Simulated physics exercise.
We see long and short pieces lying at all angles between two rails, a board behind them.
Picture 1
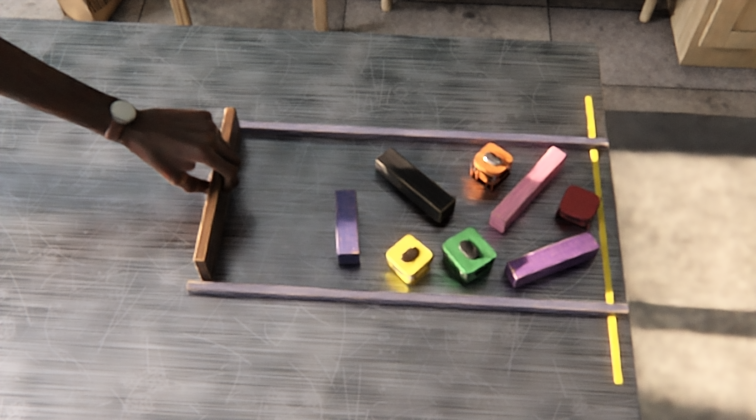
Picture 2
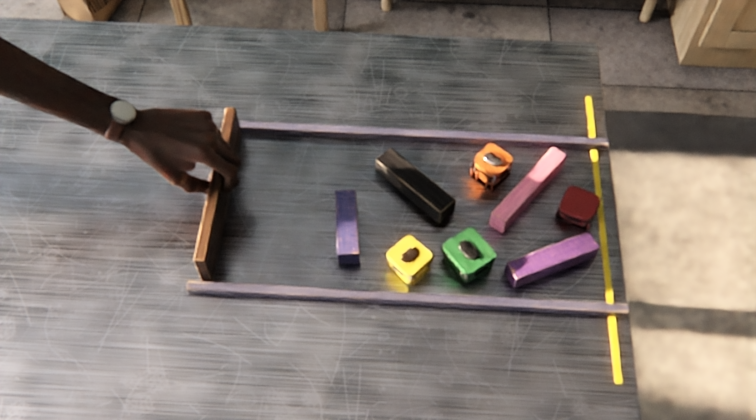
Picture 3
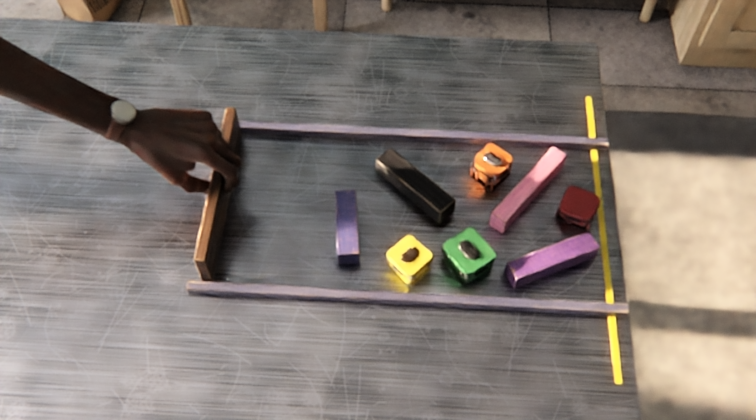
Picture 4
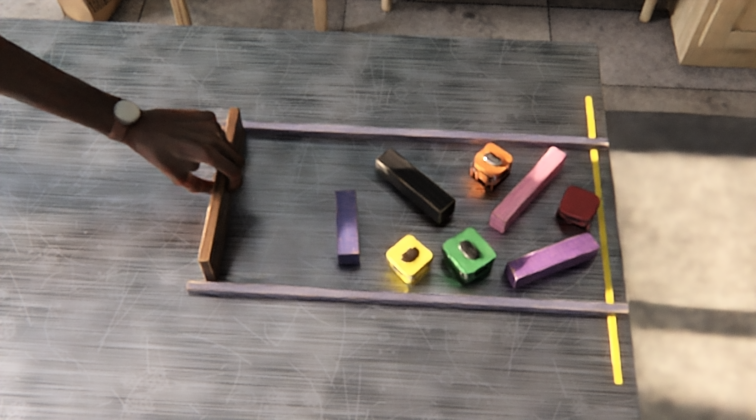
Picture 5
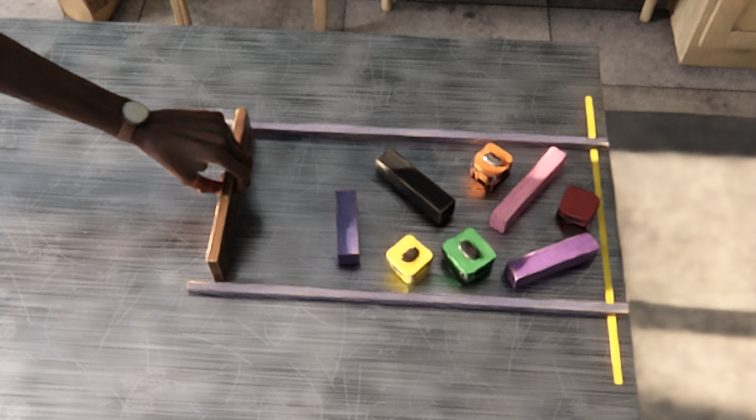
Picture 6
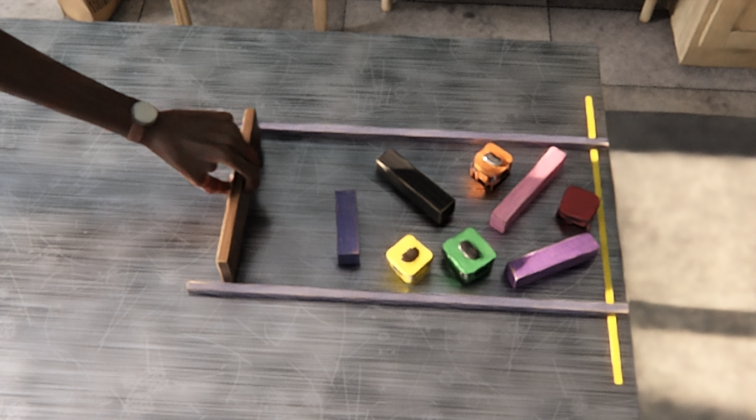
A hand wearing a watch holds a brown board upright between two rails, at first keeping it almost still. The hand then slides the board slowly a short way to the right, while the blue bar, black stick, and the other colourful pieces between it and the yellow tape stay in place.
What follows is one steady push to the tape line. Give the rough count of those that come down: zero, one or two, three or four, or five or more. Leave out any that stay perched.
Here the number that fall off is five or more.
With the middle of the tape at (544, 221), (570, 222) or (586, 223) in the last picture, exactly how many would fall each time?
Down on the floor: 2, 3 and 5.
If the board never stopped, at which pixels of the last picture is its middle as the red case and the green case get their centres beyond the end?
At (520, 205) for the red case; at (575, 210) for the green case.
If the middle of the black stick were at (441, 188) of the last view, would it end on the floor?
The black stick goes over.
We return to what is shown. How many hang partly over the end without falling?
2 of them.
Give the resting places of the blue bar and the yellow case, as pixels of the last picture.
The blue bar stops around (618, 237); the yellow case around (628, 287).
A little later, none off yet; red case at rest near (578, 208); purple bar at rest near (552, 260); pink bar at rest near (528, 189).
When it is over, the number that fall off is five or more; down, black stick, green case, orange case, pink bar, purple bar and red case.
